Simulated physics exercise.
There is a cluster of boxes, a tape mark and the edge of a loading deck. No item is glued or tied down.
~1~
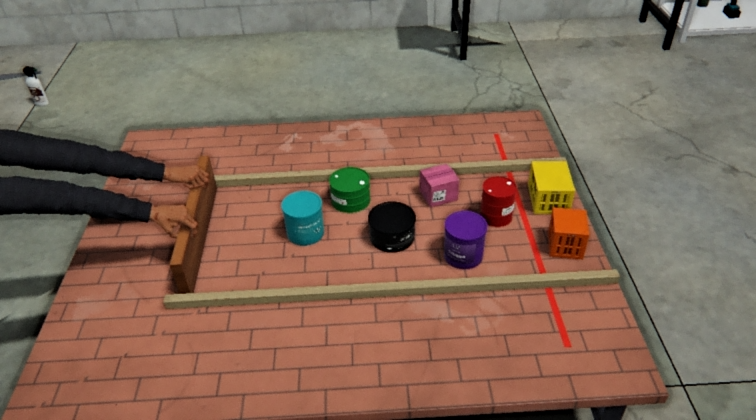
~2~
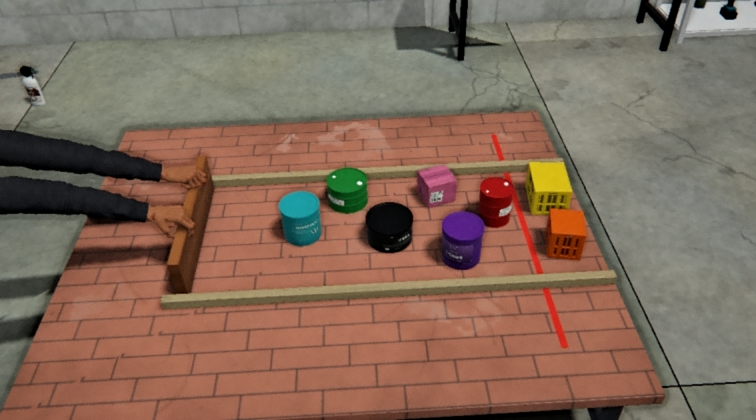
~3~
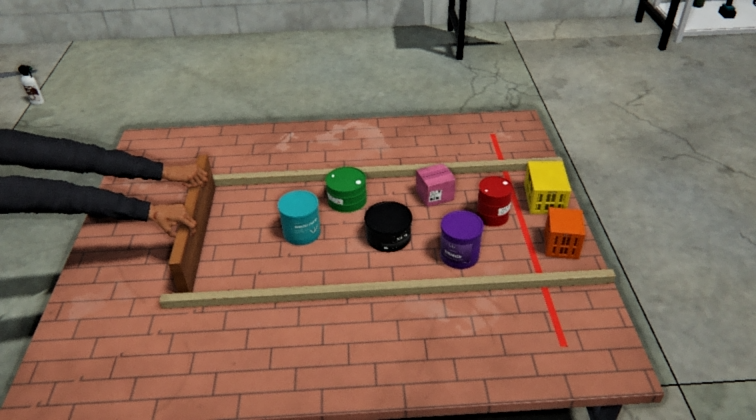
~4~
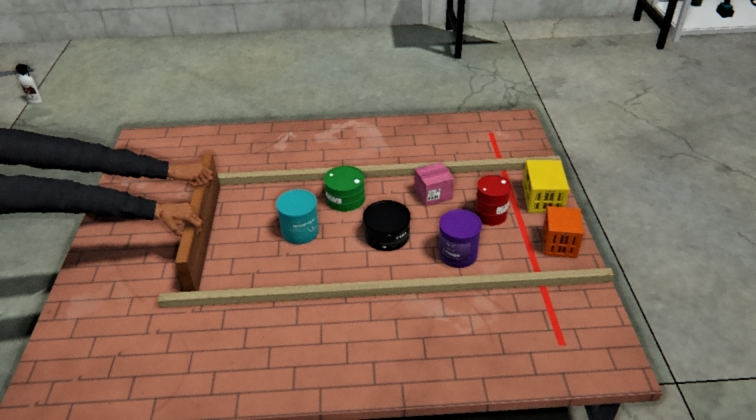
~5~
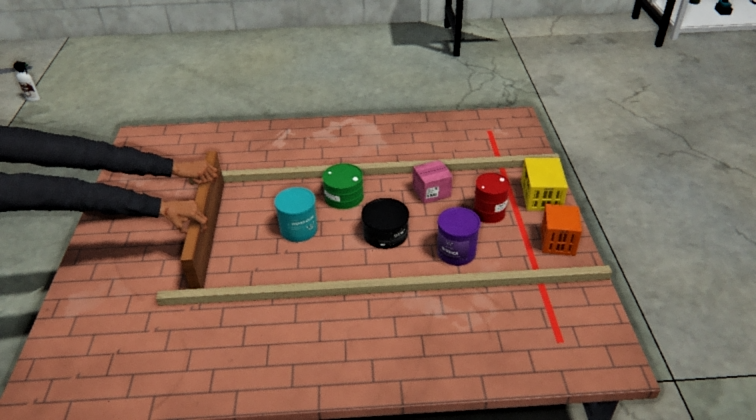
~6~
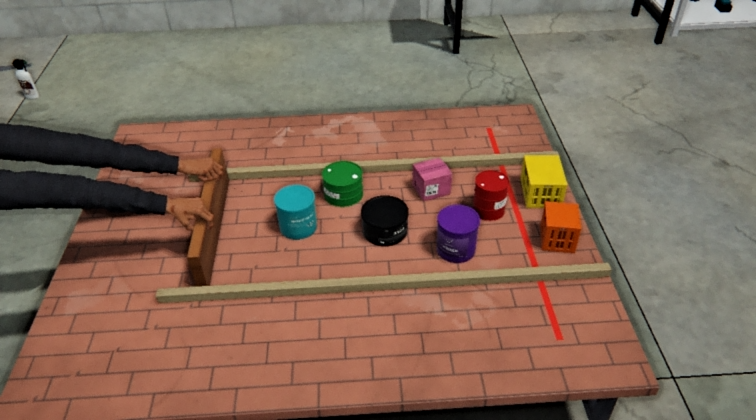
Two hands slide a wooden plank slightly right toward colorful containers, which stay nearly still.
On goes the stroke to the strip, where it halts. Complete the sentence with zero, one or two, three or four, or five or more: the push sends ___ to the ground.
The push sends one or two to the ground.
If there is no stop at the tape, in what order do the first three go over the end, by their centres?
The order is the yellow crate, then the orange crate, then the pink parcel.
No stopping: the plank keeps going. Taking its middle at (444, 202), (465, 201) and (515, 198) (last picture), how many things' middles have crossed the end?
Over the end: 0, 0, 2.
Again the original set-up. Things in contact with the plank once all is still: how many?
The figure is 3.
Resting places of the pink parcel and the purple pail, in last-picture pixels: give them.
Near (562, 168) and (556, 243).
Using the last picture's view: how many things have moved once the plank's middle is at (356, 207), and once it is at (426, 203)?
At the first place 3, at the second 6.
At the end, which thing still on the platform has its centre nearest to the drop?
Foremost is the pink parcel.
Soon after, none off yet; yellow crate at rest near (543, 181); orange crate at rest near (560, 227); red canister at rest near (490, 196).
Then, none off yet; yellow crate at rest near (543, 181); orange crate at rest near (560, 227); red canister moving near (494, 194).
By the end, the number that fall off is one or two; fallen, orange crate and yellow crate.
